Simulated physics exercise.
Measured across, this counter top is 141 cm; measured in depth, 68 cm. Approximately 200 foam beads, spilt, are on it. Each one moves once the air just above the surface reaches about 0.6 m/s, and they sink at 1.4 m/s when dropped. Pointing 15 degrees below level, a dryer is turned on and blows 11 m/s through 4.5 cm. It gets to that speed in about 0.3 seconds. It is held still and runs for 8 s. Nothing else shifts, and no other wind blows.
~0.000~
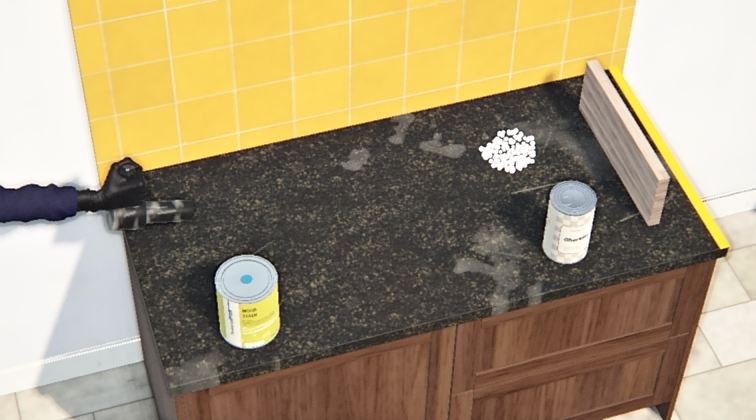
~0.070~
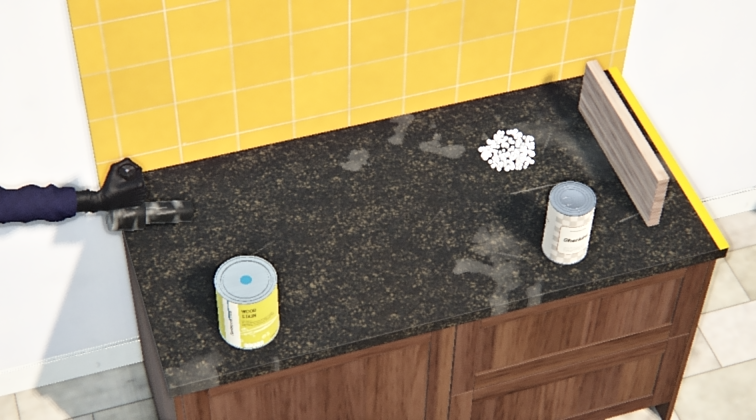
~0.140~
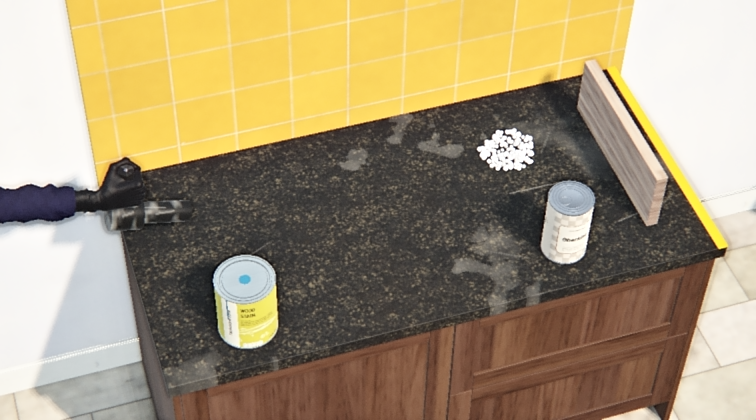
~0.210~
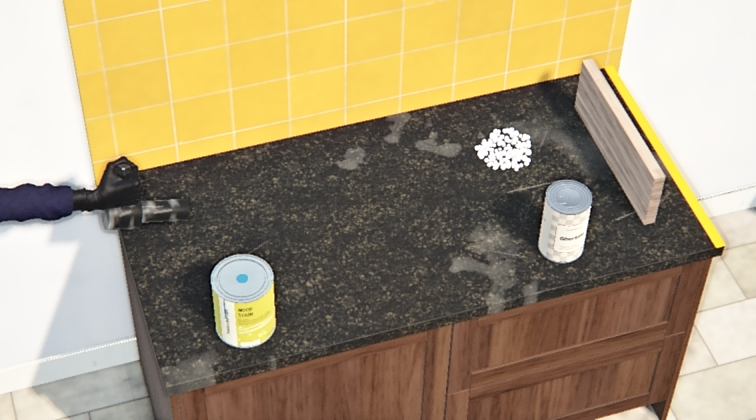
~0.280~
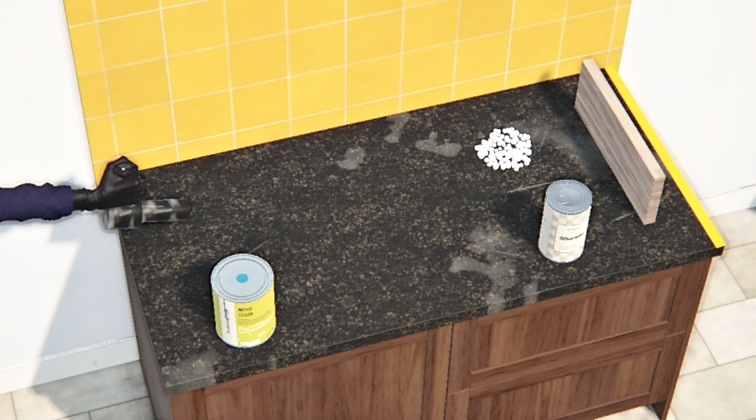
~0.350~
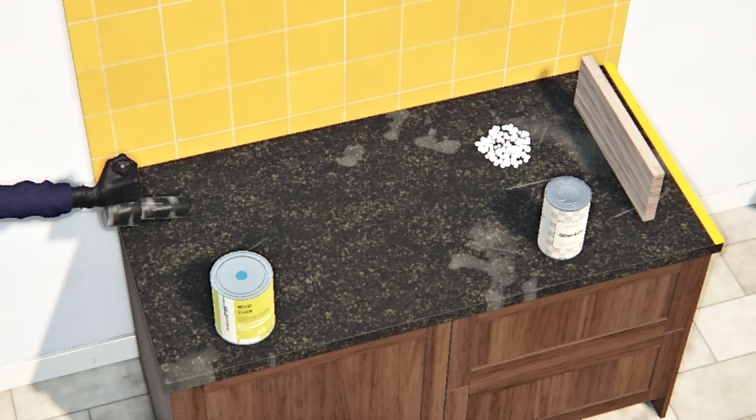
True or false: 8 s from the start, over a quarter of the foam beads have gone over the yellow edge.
True.
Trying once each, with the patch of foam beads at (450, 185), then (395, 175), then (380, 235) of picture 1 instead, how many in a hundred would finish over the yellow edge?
In turn about 20 %, 80 %, 0 %.
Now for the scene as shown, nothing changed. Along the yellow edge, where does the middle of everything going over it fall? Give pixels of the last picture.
(627, 86).
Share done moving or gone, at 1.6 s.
80 per cent.
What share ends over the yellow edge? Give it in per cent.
About 80 per cent.
After 1.6 s, 70 % are over the yellow edge; 81 % have settled or left.
After 2.6 s, 73 % are over the yellow edge; 95 % have settled or left.
After 4.4 s, 74 % are over the yellow edge; 100 % have settled or left.
After 8.0 s, at the end, 75 % are over the yellow edge.
